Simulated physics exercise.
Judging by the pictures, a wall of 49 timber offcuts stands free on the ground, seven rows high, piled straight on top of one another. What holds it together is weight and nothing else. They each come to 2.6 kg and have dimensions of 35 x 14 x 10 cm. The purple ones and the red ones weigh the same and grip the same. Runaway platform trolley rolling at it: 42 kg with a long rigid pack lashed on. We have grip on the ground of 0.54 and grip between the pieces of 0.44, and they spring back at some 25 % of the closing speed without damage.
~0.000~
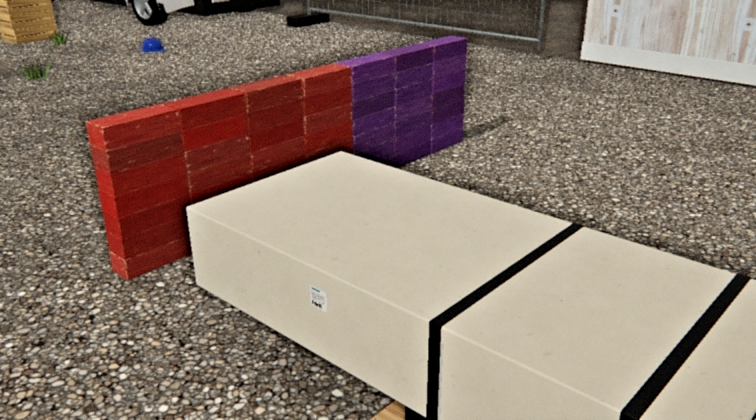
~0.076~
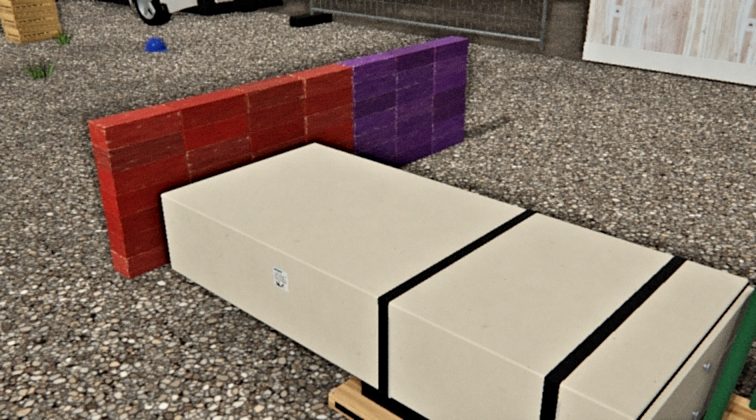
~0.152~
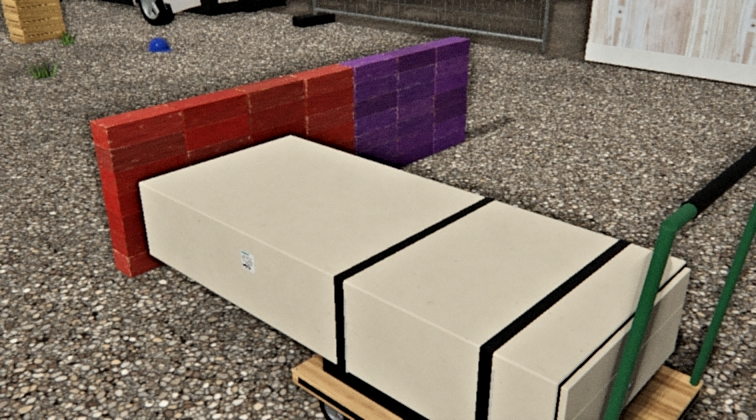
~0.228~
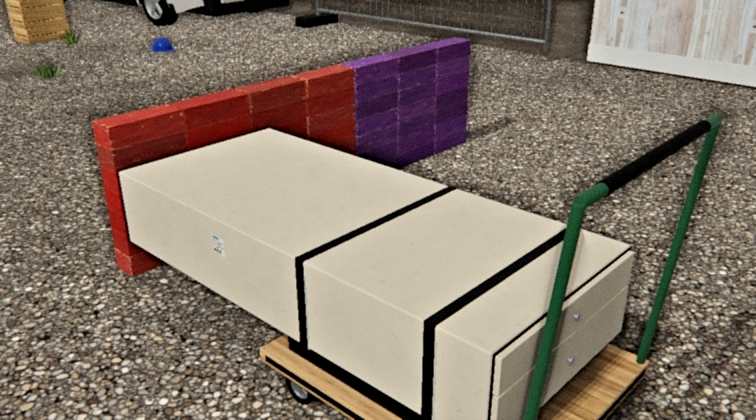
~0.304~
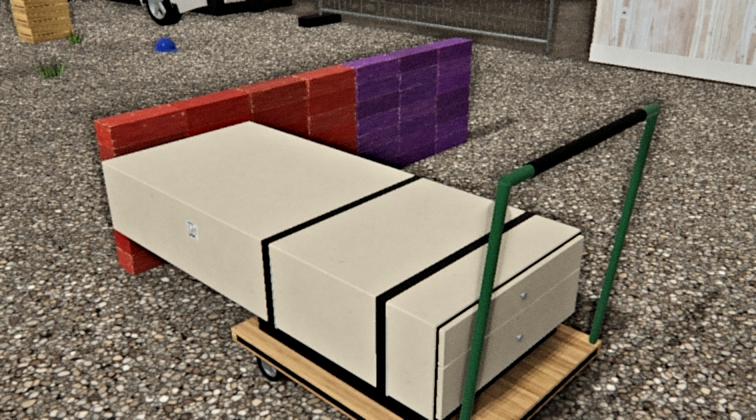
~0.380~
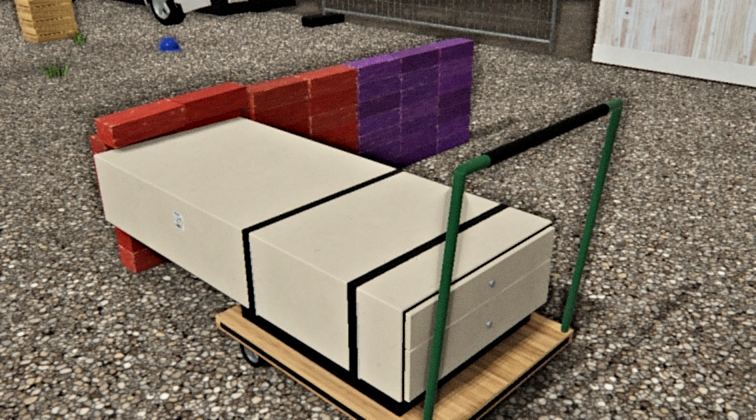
A loaded platform trolley rolls into a red and purple wall, shifting some red blocks.
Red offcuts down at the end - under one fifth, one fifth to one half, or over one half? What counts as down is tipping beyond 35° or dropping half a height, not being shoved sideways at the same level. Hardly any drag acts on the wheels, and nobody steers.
One fifth to one half.
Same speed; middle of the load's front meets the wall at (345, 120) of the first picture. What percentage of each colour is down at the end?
The red ones would be 40 per cent down and the purple ones 20 per cent.
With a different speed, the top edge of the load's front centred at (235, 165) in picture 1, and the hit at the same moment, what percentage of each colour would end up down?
Red 50%, purple 0%.
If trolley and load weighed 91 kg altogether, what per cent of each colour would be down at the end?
You'd get red 40 and purple 0 percent.
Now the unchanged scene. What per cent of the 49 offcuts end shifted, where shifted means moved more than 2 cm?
It comes to 25 percent shifted.
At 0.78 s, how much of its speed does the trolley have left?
The trolley is doing roughly 0.9 m/s at that moment.
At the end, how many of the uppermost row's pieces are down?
The count is 0.
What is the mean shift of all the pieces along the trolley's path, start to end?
Average: Roughly 20 cm.
After 0.52 s, load 23 cm past the wall's line, still rolling; 8 of the 28 red offcuts down (8 of 49 in all colours); top red offcut unmoved.
After 0.78 s, load 48 cm past the wall's line, still rolling; 8 of the 28 red offcuts down (8 of 49 in all colours); top red offcut unmoved.
After 1.38 s, load 99 cm past the wall's line, still rolling; 8 of the 28 red offcuts down (8 of 49 in all colours); top red offcut unmoved.
In the end (2.1 s), load 1.17 m past the wall's line, stopped; 10 of the 28 red offcuts down (10 of 49 in all colours); top red offcut unmoved; top purple offcut unmoved. That is 36 per cent. From the last view, middles, top red offcut near (326, 81), top purple offcut near (372, 69).
